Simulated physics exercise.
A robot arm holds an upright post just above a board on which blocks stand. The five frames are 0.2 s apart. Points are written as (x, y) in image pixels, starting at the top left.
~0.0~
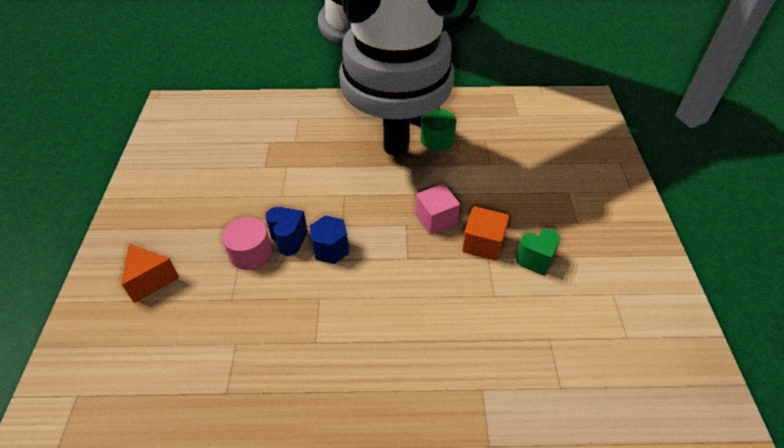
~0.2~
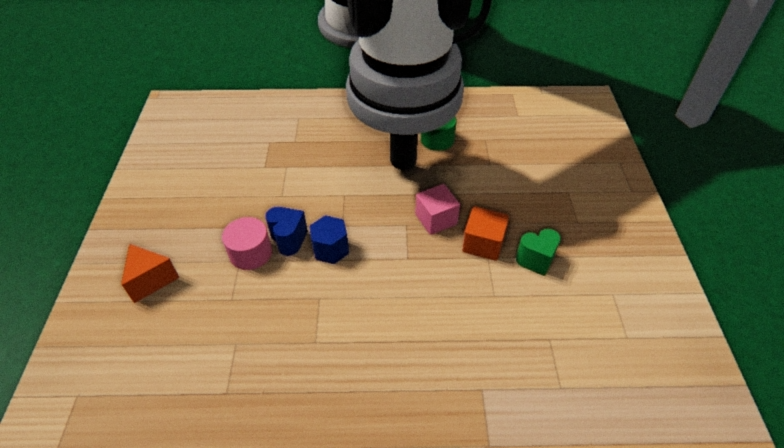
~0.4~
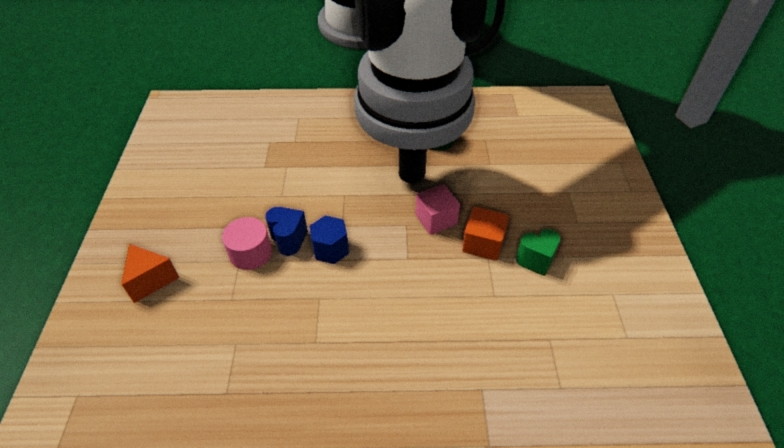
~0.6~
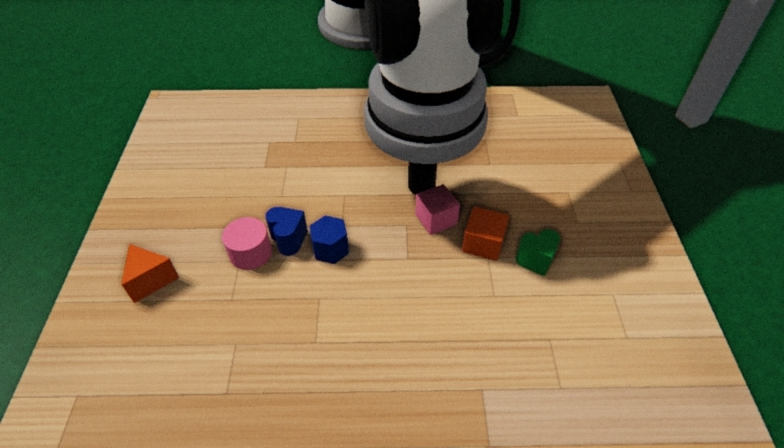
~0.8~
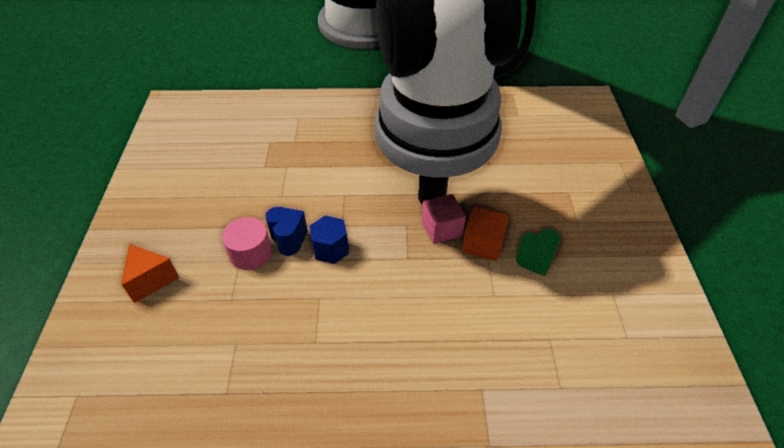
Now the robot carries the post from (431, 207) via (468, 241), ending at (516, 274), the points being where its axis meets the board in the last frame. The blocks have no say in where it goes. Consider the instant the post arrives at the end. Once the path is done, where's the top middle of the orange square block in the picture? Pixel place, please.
It ends at (558, 267).
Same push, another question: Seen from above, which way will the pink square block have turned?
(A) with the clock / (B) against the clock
It's A.
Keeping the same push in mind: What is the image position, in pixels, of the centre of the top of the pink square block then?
The answer is (460, 248).
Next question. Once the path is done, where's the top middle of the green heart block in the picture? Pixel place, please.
The middle of its upper face will lie at (588, 253).
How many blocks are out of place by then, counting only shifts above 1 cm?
Answer: Three or more.
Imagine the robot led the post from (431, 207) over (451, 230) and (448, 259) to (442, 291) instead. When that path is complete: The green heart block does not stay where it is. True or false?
That claim is false.
The first path, step by step. One third of the way, post (458, 222); pink square block (455, 235), turned 25° clockwise; orange square block (494, 227), turned 15° anticlockwise.
Two thirds of the way, post (485, 245); pink square block (460, 248), turned 65° clockwise; orange square block (522, 245); green heart block (562, 247), turned 30° anticlockwise.
At the end, post (518, 266); pink square block (460, 248), turned 65° clockwise; orange square block (558, 267); green heart block (588, 253), turned 100° anticlockwise.
